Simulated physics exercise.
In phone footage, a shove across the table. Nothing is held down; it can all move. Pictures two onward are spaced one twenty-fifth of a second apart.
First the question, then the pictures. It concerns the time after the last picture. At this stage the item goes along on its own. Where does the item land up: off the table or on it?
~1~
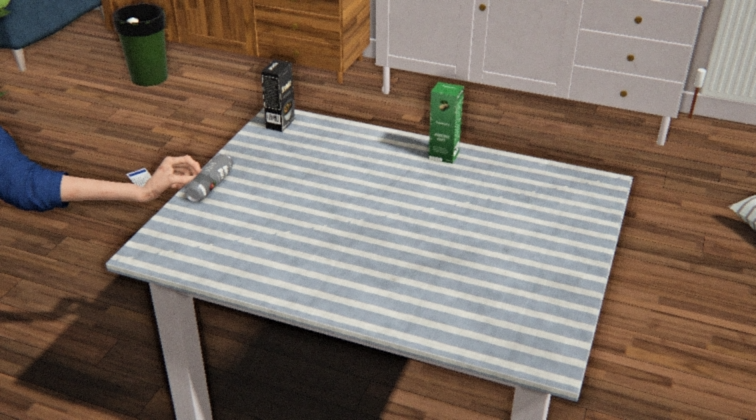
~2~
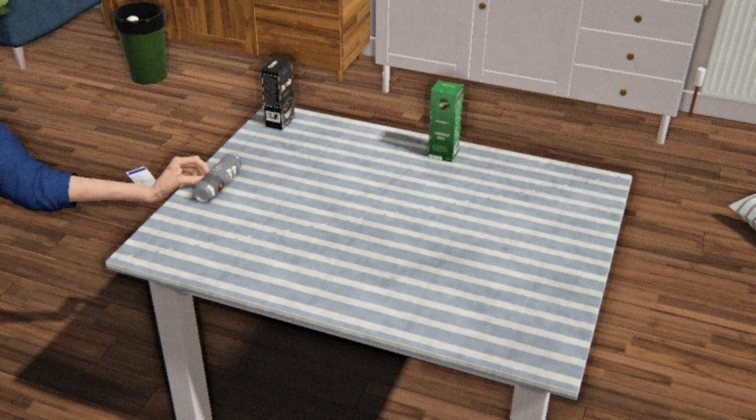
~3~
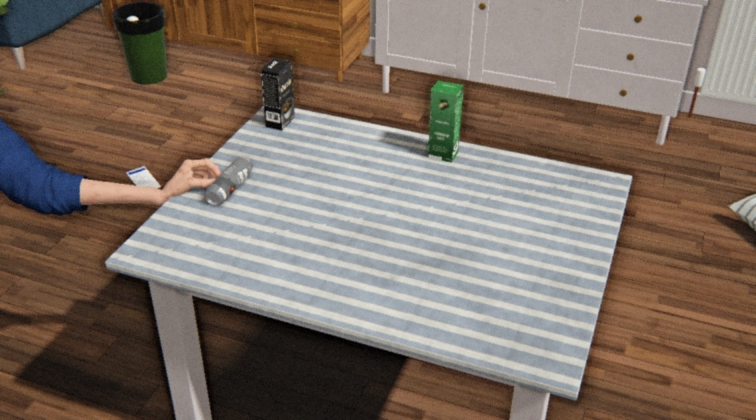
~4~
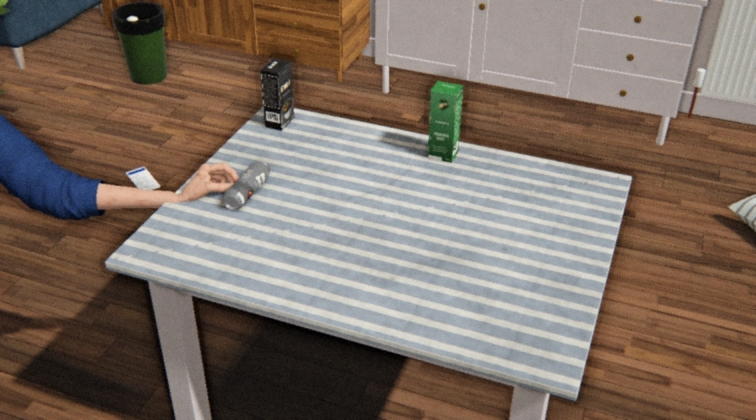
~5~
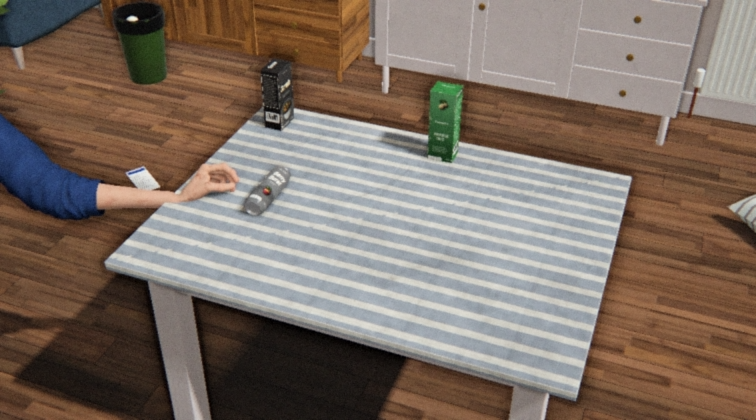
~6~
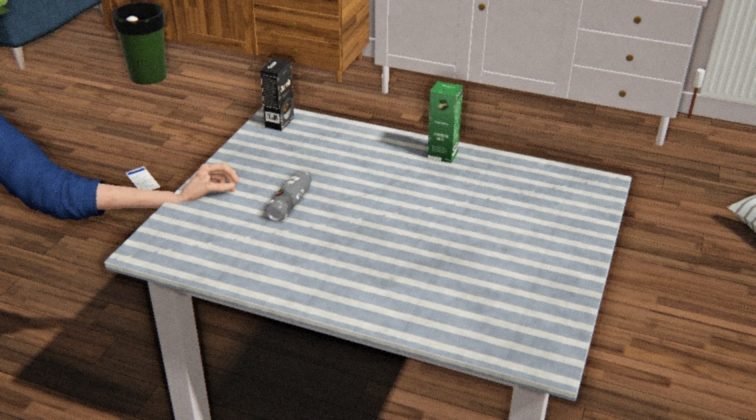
Off the table.
Then, 0.30 s on from there, grey can shifted well along near (451, 233).
Then, 0.60 s on from there, grey can now off the table.
Then, 0.90 s on from there, things are still on the move.
In the end, off the table, grey can.
